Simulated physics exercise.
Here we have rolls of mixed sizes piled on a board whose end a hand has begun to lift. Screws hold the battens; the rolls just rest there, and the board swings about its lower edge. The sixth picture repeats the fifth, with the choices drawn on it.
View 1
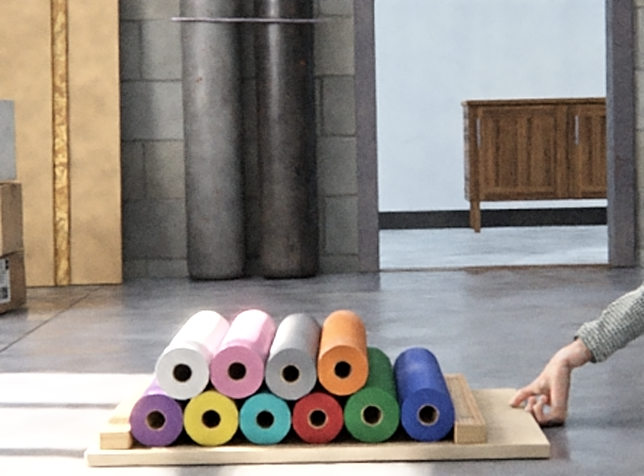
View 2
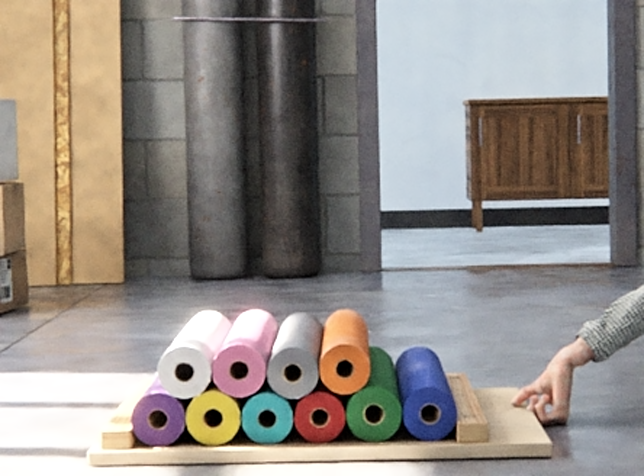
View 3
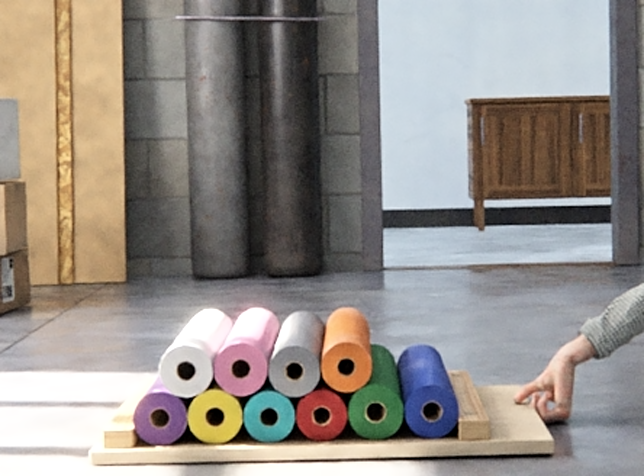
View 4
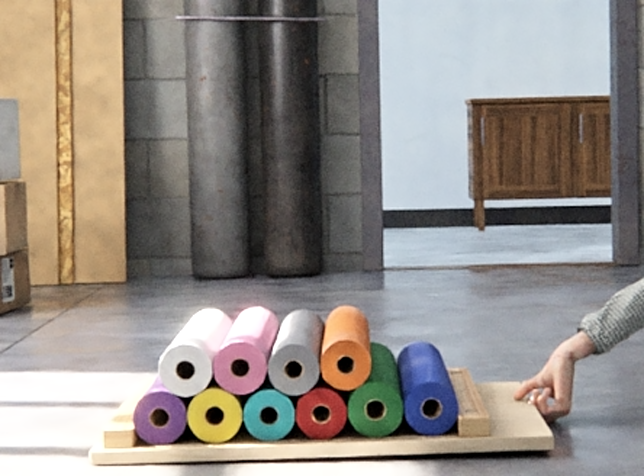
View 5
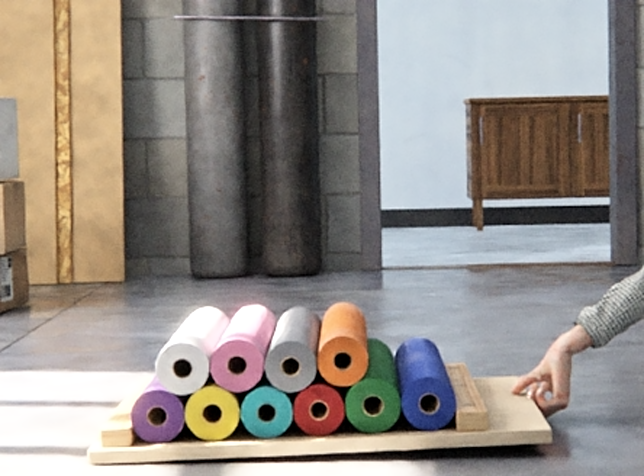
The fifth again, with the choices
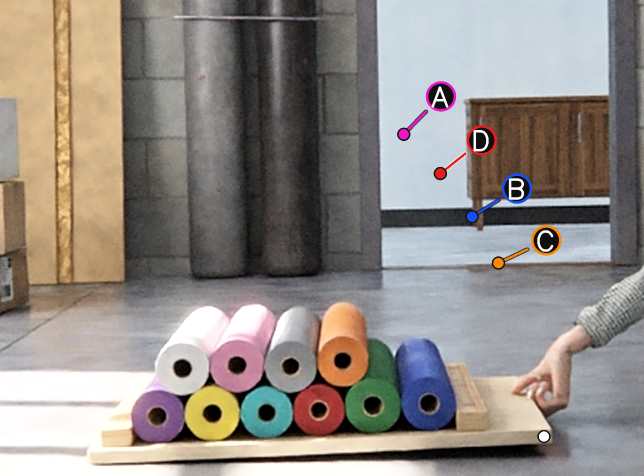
A hand reaching in from the right grips the end of a pale wooden board lying on a grey concrete floor, seen from the front in a workshop-like room with a doorway and brown cabinet behind. White, pink, grey and orange rolls rest above purple, yellow, turquoise, red, green and blue ones between wooden battens. The hand raises the board's right end very slightly, while the view shifts faintly.
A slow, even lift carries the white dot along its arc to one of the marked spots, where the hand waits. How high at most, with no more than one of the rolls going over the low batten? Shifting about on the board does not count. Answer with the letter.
Stop at C.
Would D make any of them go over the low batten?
Yes.
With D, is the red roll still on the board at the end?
The red roll: Yes.
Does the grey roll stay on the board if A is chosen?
The grey roll: No.
On the marked copy, A at (404, 134); B at (472, 216); C at (498, 263); D at (440, 174); the white dot at (544, 436).
Following C. Soon after the start, board at 15°.
Later, board at 24°.
In the end, board at 24°, none over the low batten.
As for the rest, A four over the low batten (orange, white, grey, pink); B four over the low batten (orange, white, grey, pink); D four over the low batten (orange, white, grey, pink).
